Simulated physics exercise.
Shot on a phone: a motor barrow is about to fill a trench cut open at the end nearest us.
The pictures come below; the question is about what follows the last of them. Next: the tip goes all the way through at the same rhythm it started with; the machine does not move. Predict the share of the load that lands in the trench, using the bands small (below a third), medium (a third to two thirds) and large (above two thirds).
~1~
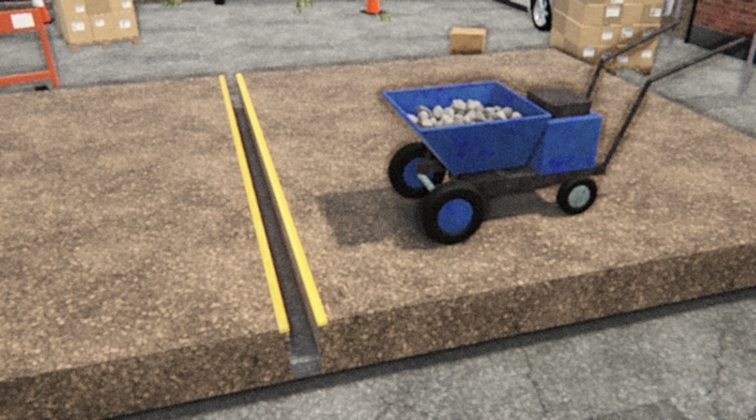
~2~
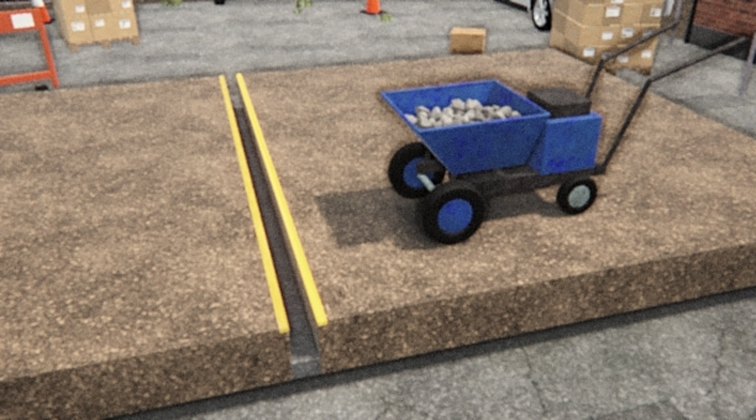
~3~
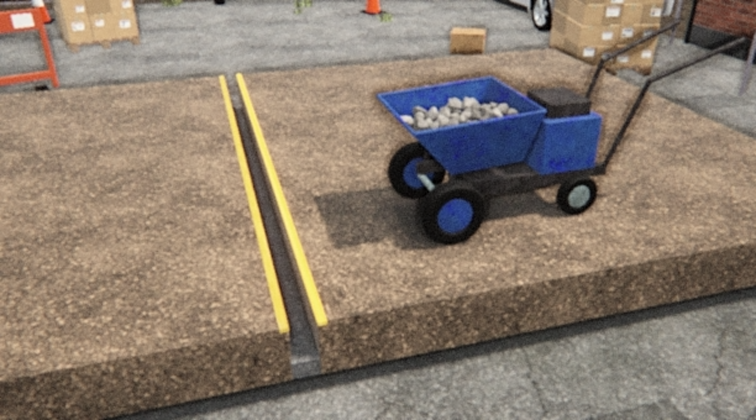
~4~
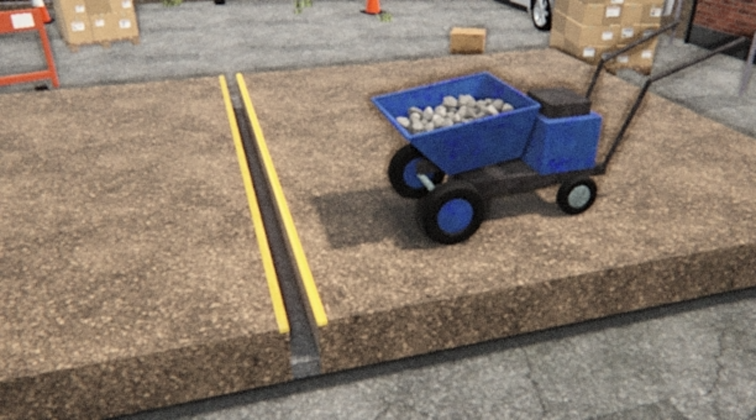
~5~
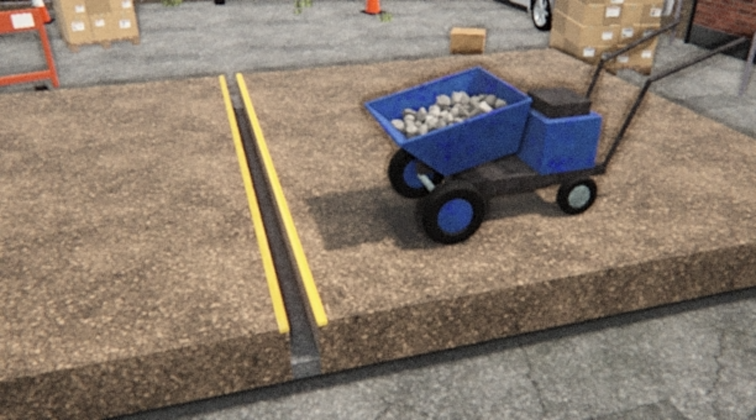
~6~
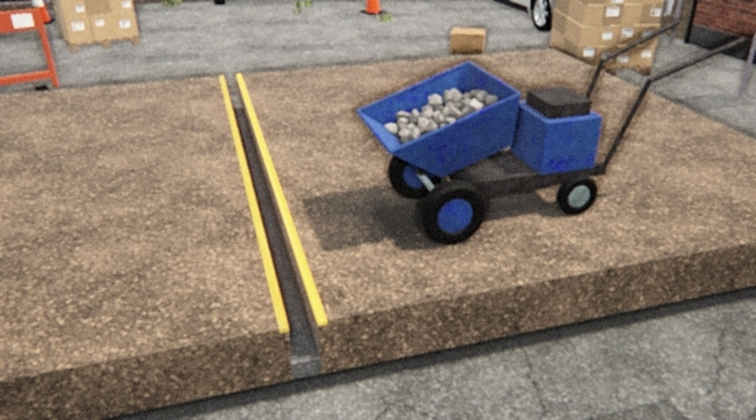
Small.
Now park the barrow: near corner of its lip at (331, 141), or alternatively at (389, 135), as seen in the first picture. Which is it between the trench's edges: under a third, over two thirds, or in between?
In the first case below one third, in the second case one to two thirds.
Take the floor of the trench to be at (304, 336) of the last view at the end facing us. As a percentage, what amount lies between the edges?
The share would be close to 20 percent.
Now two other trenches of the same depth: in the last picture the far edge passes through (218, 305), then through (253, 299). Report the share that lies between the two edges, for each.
Around 20 percent first, around 20 percent second.
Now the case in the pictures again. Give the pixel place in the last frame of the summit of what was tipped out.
Peak at rest, last frame: Around (328, 220).
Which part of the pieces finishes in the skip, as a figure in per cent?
That comes to about 30 per cent or so.
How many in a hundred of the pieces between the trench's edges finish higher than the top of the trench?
0 per cent or thereabouts.
Just after the last frame, skip tipped steeply; every one in the skip.
A moment on, skip tipped steeply; almost all in the skip; just a few short of the trench.
Further on, skip tipped right over; roughly a third in the skip; roughly half short of the trench; roughly a quarter in or heaped over the trench; just a few beyond it.
When it is over, skip tipped right over; roughly a quarter in the skip; roughly half short of the trench; roughly a quarter in or heaped over the trench; just a few beyond it.
